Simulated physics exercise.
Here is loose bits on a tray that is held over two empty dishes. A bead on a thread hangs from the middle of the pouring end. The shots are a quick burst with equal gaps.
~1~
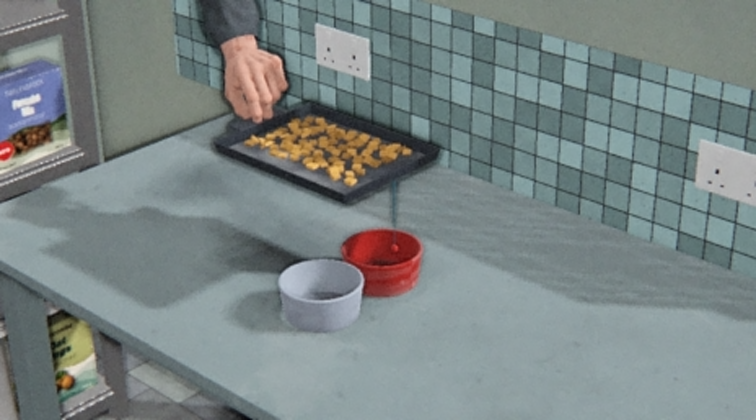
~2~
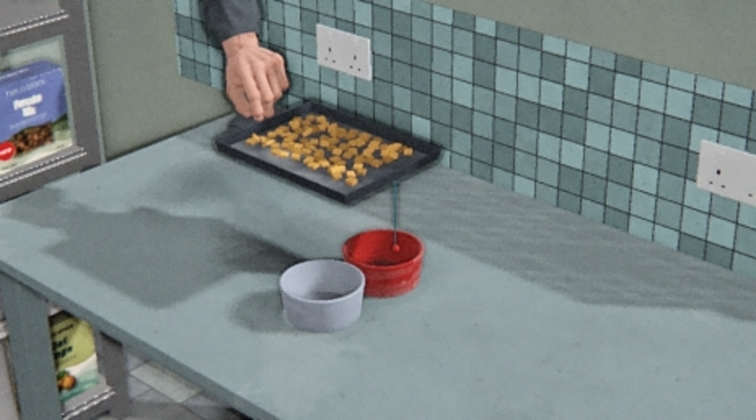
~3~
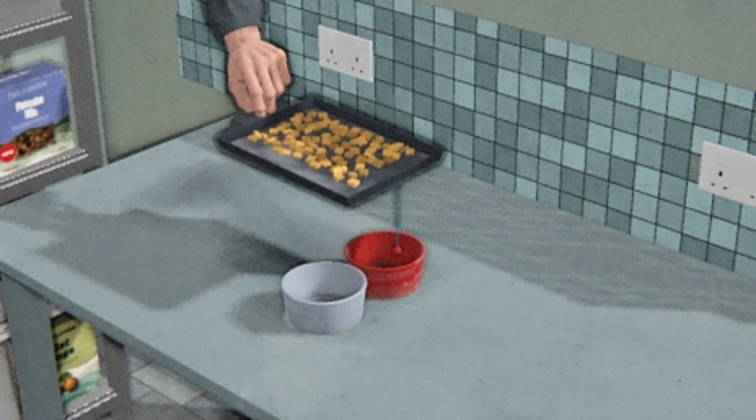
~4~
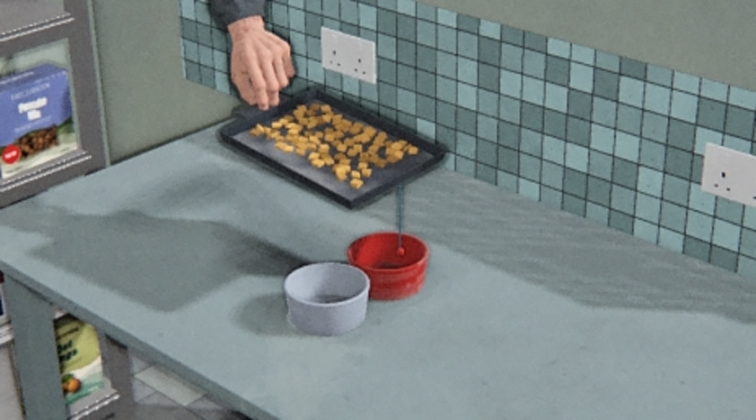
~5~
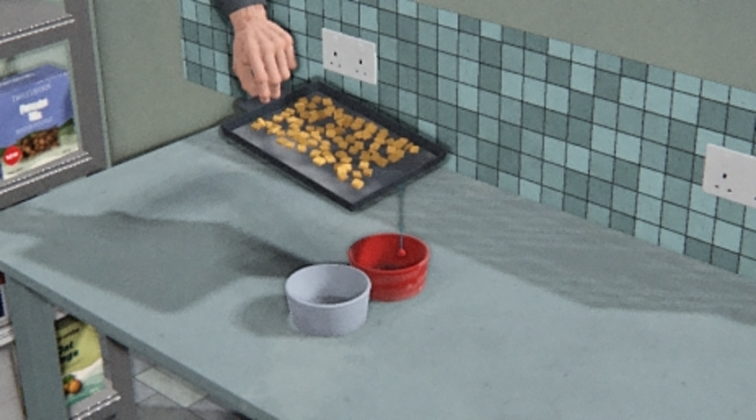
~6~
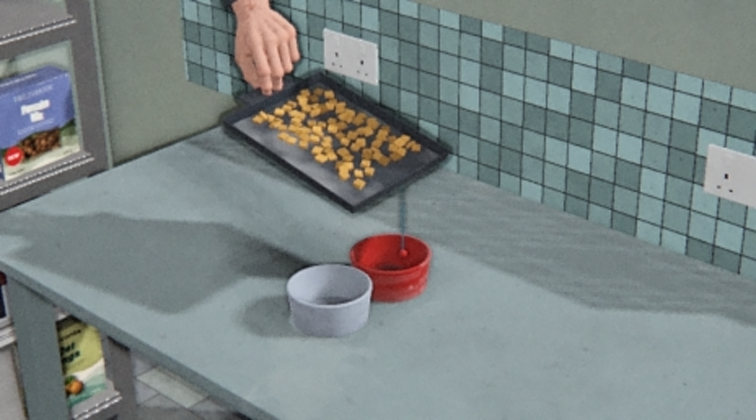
We see a hand holding a dark tray of golden cereal squares above a grey dish and a red dish on a table, slowly tilting it slightly toward its near left corner while a bead hangs from its edge.
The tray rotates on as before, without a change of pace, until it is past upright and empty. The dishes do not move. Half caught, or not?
In the dishes lies less than half of it.
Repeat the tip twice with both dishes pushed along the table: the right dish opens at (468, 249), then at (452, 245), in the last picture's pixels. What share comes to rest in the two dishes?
About 60 and 70 per cent.
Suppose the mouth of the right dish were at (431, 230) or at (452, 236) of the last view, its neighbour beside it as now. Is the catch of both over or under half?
One: The smaller part. Two: Less than half.
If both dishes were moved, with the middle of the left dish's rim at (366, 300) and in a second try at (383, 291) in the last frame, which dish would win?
In turn: The left-hand dish; the left one.
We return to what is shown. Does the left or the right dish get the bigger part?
More ends in the left dish.
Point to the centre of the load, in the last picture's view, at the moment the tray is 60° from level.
Near (371, 176).
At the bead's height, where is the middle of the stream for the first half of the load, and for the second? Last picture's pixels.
First near (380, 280), later near (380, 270).
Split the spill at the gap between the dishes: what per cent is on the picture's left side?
Near 10 %.
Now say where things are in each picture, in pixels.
The first frame shows corners of the pouring end at (344, 193) and (436, 149), level; middle of the load at (324, 144), cereal squares; left dish at (351, 307); right dish at (411, 273); bead on its thread at (394, 248).
The second frame shows corners of the pouring end at (346, 193) and (438, 149), level; middle of the load at (325, 144).
The third frame shows corners of the pouring end at (348, 196) and (440, 150), tipped barely, lowest at the left corner; middle of the load at (327, 142).
The fourth frame shows corners of the pouring end at (351, 199) and (443, 150), tipped a little, lowest at the left corner; middle of the load at (330, 138).
The fifth frame shows corners of the pouring end at (352, 202) and (444, 150), tipped a little, lowest at the left corner; middle of the load at (331, 134).
The sixth frame shows corners of the pouring end at (354, 204) and (446, 150), tipped a little, lowest at the left corner; middle of the load at (333, 129); left dish at (359, 312); right dish at (420, 278).
Soon, tray tipped steeply; nearly all on the tray; a stray few in the air.
A while on, tray tipped right over; about a third on the tray; a small part in the left dish; about a quarter outside both; about a third in the air.
Towards the end, tray tipped past a quarter turn; about a quarter in the left dish; most outside both.
Finally, tray tipped past a quarter turn; about a quarter in the left dish; none in the right dish; most outside both.
